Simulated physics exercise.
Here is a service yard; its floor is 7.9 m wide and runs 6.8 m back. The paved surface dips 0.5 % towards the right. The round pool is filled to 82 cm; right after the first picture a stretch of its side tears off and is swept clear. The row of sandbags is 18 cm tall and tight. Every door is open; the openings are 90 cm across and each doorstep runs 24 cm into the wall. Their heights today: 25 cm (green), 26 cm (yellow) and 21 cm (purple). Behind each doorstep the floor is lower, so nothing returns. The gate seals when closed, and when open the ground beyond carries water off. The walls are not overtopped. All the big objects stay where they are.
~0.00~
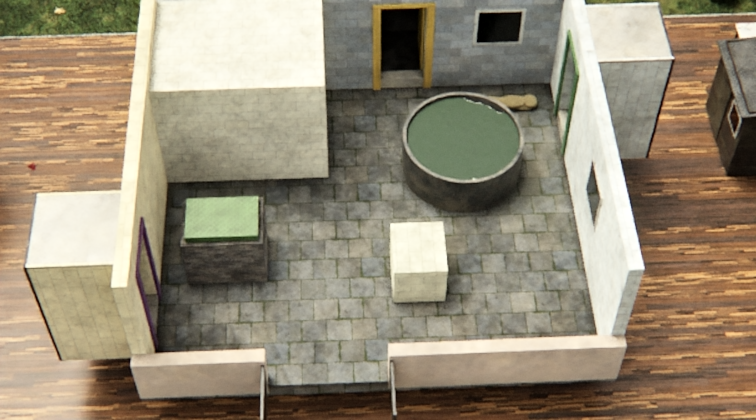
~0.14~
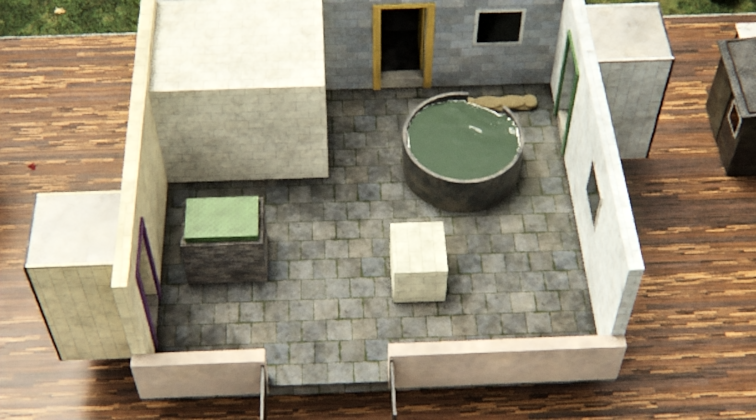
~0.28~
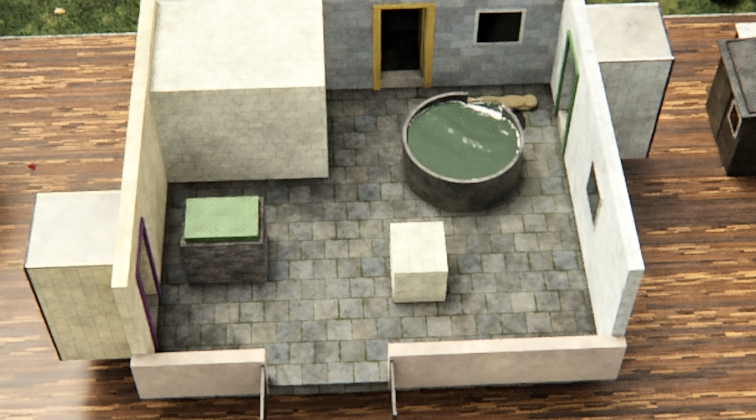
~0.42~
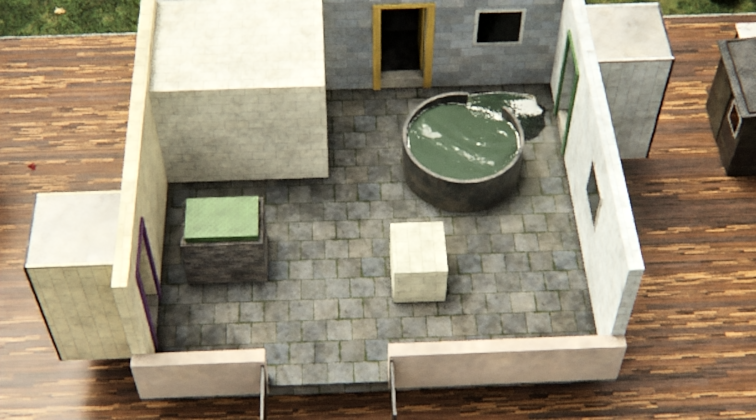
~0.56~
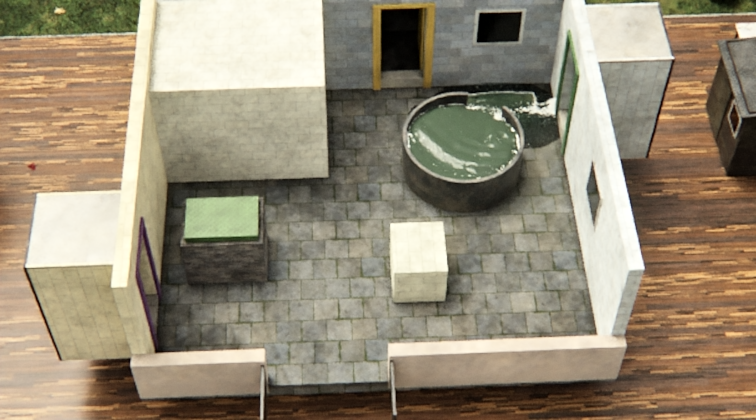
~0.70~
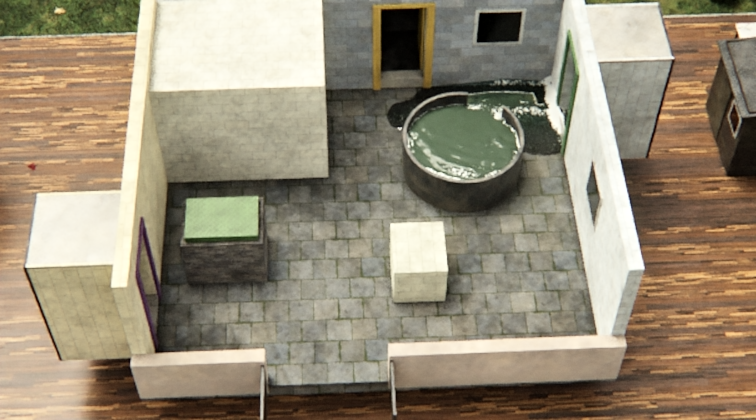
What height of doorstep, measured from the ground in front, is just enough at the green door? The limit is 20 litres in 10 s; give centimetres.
At least 38 cm or so.
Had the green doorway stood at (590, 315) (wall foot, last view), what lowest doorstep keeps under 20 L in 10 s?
About 11.0 cm.
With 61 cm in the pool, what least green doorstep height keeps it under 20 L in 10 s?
Then roughly 30 cm.
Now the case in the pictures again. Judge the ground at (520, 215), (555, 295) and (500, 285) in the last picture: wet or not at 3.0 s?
In turn: Under water, flooded, wet.
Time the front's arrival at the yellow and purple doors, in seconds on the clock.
Yellow 1.0 s, purple 8.5 s.
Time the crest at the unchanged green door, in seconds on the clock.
At about 2.2 s.
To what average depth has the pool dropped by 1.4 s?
Some 59 cm.
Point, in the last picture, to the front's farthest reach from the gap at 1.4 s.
Around (349, 125).
After 1.4 s water covers 15 % of the floor, deepest (56 cm) near (550, 119); 28 cm at the green door, 14 litres in over its 25 cm doorstep.
After 3.0 s water covers 35 % of the floor, deepest (38 cm) near (549, 113); 30 cm at the green door, 83 litres in over its 25 cm doorstep.
After 10.0 s water covers 85 % of the floor, deepest (16 cm) near (578, 269); 12 cm at the green door, 111 litres in over its 25 cm doorstep.
At the green door as built, the water arrived by 0.7 s and peaked near 33 cm at 2.2 s.
With a doorstep of 33 cm, 42 litres would have come in within the 10 s; with 45 cm, 6 litres. So under 20 litres takes about 38 cm.
